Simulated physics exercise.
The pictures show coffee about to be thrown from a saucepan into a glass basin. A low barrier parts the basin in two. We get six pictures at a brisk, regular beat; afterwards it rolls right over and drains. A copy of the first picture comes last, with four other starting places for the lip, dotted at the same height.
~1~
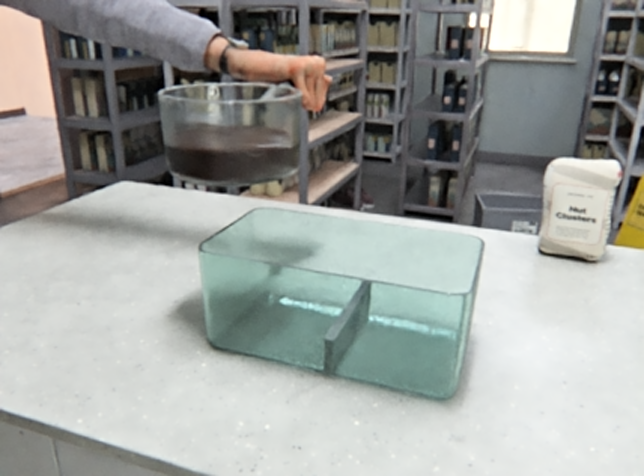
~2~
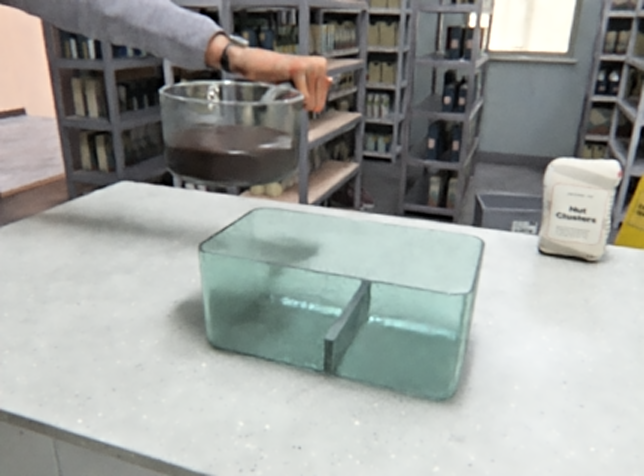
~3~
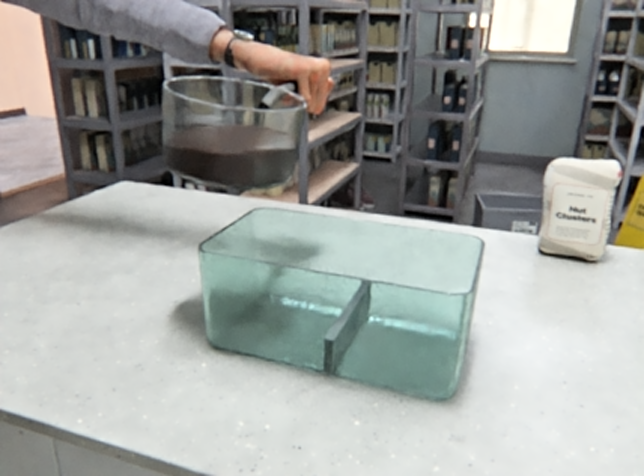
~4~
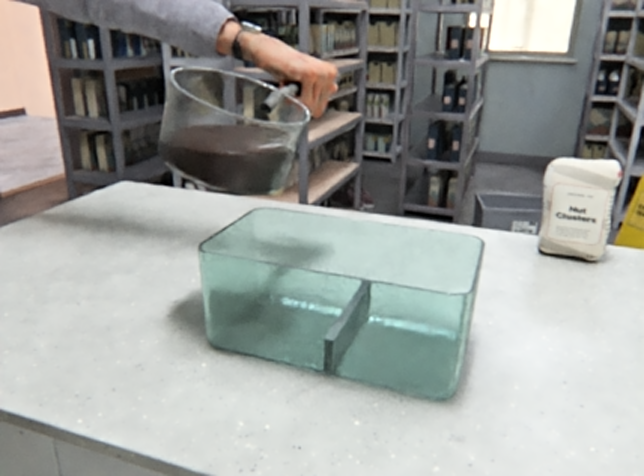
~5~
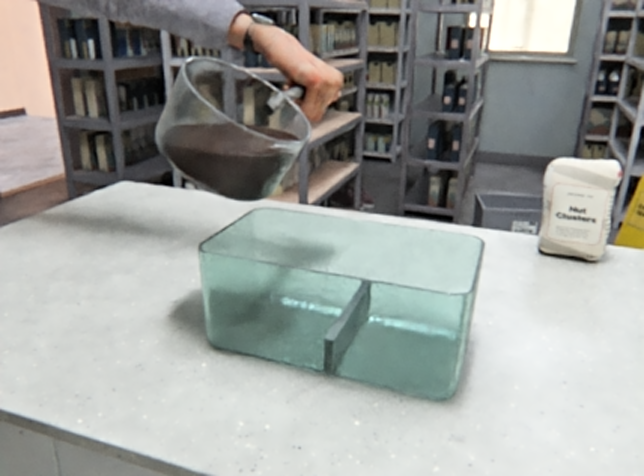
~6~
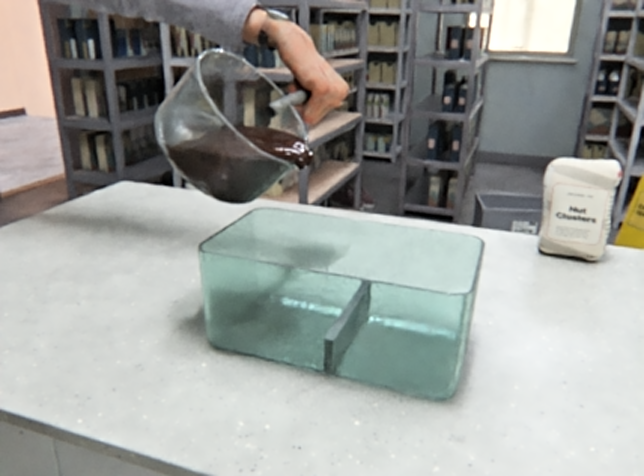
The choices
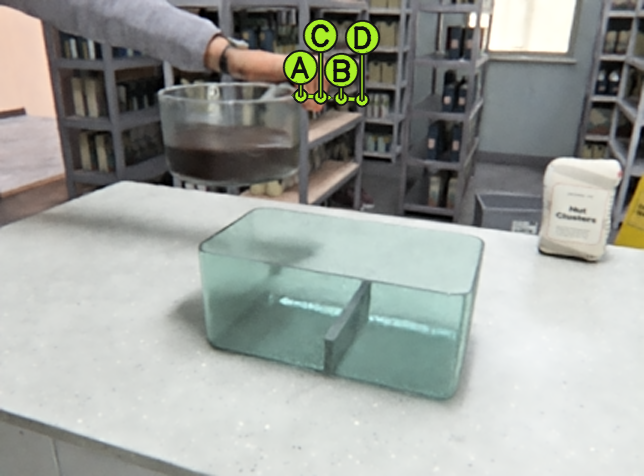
In a storage room lined with grey shelves of books or boxes, a fixed camera looks slightly down on a pale speckled countertop. A greenish glass basin with a low dividing wall sits at the centre, a cream container labelled Nut Clusters stands at right, and a grey-sleeved arm holds a clear pan of dark coffee at upper left. The hand tilts the pan rightward, gradually then steeply, until coffee reaches just over its lip.
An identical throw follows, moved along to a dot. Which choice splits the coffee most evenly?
The answer is place C.
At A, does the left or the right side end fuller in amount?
More ends on the left.
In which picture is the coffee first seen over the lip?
In picture 6.
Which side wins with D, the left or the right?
More ends on the right.
On the marked copy, A at (300, 95); B at (341, 98); C at (320, 97); D at (362, 99).
With A, about 80 % ends left of the wall and 19 % right of it.
With B, about 20 % ends left of the wall and 80 % right of it.
With C, about 47 % ends left of the wall and 53 % right of it.
With D, about 4 % ends left of the wall and 96 % right of it.
